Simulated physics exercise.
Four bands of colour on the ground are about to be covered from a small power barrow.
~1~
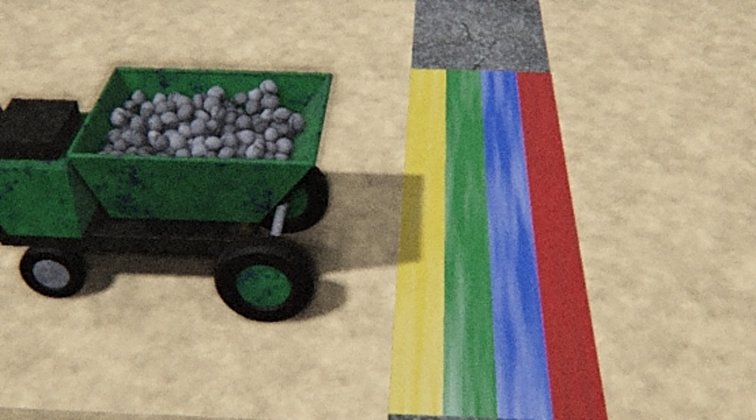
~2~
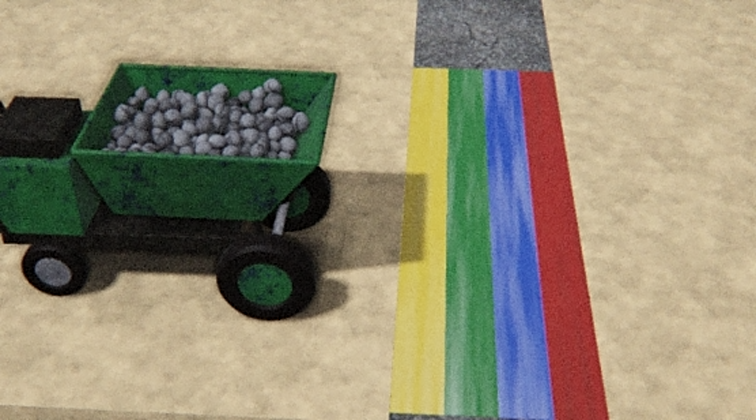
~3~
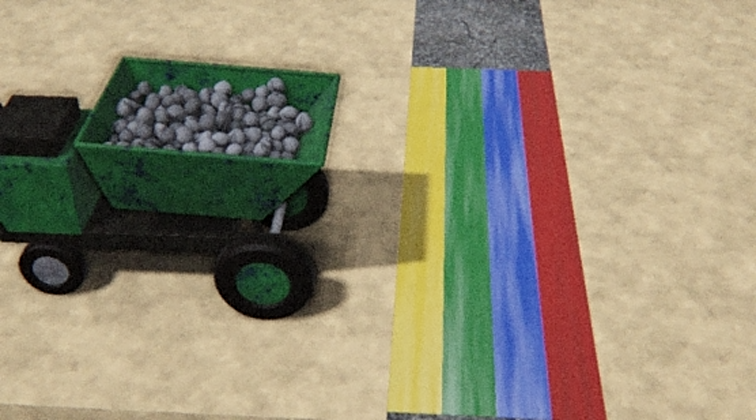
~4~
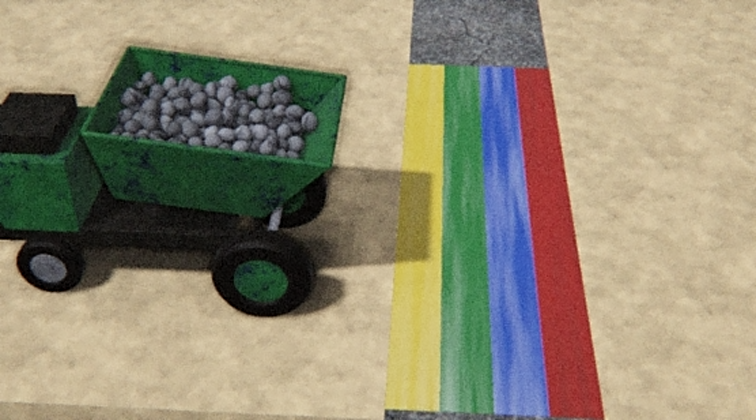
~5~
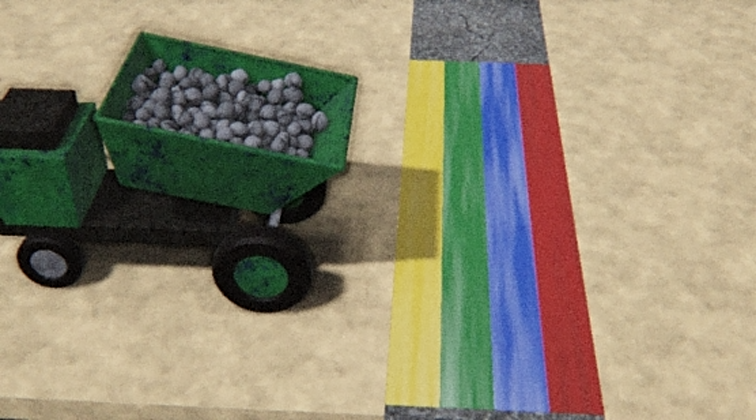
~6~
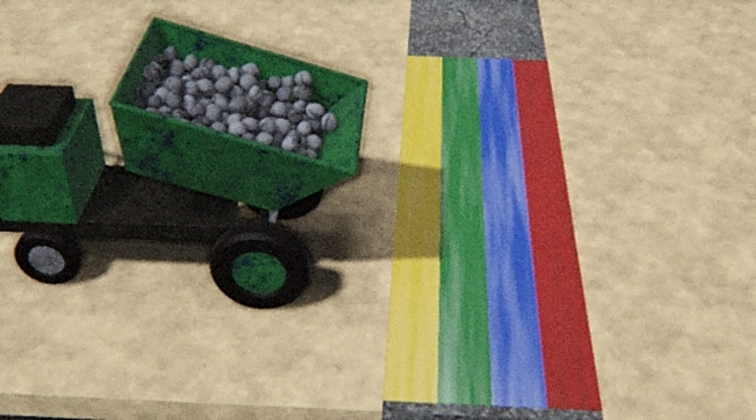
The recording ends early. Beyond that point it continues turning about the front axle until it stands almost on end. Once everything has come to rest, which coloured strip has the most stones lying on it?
Green.
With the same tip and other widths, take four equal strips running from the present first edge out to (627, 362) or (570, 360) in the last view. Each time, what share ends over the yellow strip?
I'd say about 20 % for the first and about 10 % for the second.
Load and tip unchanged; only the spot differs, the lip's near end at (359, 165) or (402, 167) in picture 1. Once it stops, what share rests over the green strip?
About 20 per cent, then about 0 per cent.
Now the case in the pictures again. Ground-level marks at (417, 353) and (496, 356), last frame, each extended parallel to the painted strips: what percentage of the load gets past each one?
In order: 70 per cent, then 20 per cent.
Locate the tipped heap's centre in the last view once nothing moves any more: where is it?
Near (472, 260), more or less.
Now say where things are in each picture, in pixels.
In the first frame, lip of the skip at (313, 164), level; top of the load at (212, 129), round cobbles; yellow strip at (417, 359); green strip at (469, 361); blue strip at (521, 364); red strip at (573, 366).
In the second frame, lip of the skip at (317, 163), level; top of the load at (216, 127).
In the third frame, lip of the skip at (321, 165), tipped barely; top of the load at (194, 126).
In the fourth frame, lip of the skip at (329, 167), tipped a little; top of the load at (198, 119).
In the fifth frame, lip of the skip at (342, 169), tipped a little; top of the load at (178, 113).
In the sixth frame, lip of the skip at (354, 173), tipped clearly; top of the load at (176, 109); yellow strip at (412, 347); green strip at (464, 349); blue strip at (516, 351); red strip at (568, 354).
Soon, skip tipped steeply; all in the skip.
A while on, skip tipped steeply; most in the skip; a stray few over the yellow strip; a small part over the green strip; a stray few over the blue strip; a stray few falling.
Towards the end, skip tipped right over; about a third in the skip; a small part over the yellow strip; about a third over the green strip; about a quarter over the blue strip; a small part over the red strip; a stray few off the paint.
Finally, skip tipped right over; about a quarter in the skip; a small part over the yellow strip; about a third over the green strip; about a quarter over the blue strip; a small part over the red strip; a stray few off the paint.
